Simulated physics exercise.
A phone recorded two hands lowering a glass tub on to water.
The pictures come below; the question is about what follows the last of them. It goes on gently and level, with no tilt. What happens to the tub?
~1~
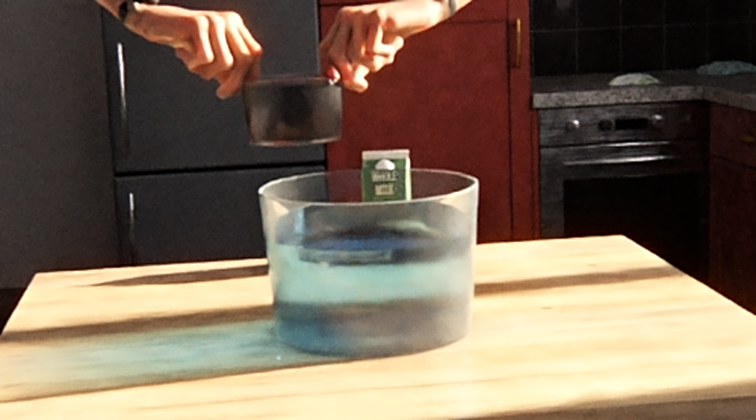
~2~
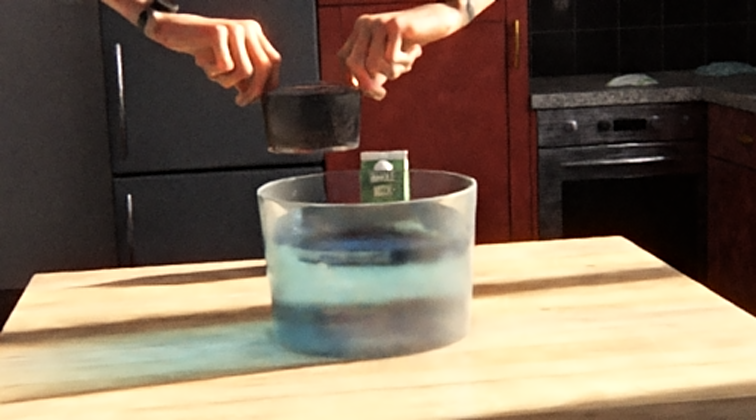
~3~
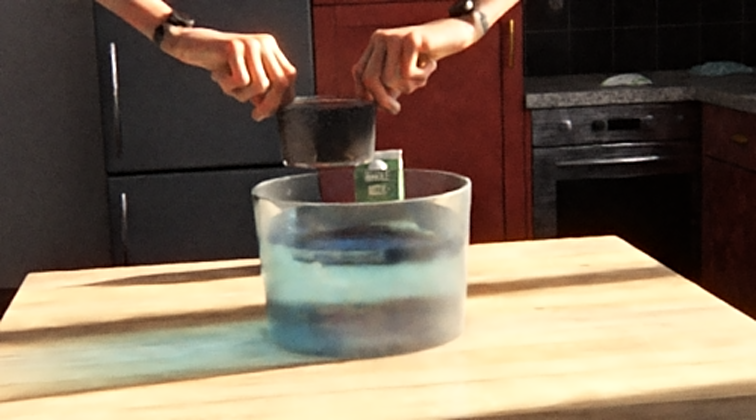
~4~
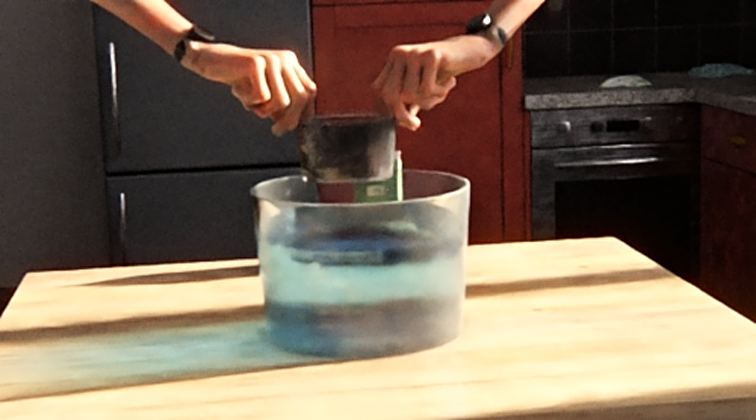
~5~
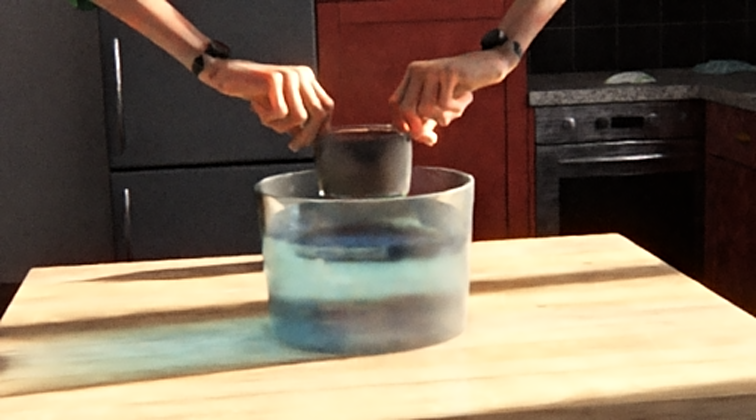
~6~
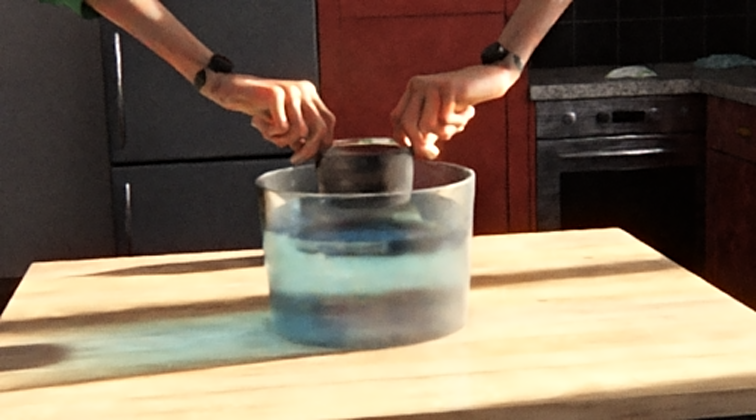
Once free, it sinks.
Soon after, the tub dips into the water.
Later, water pours in over its rim.
In the end, the tub lies on the bottom.
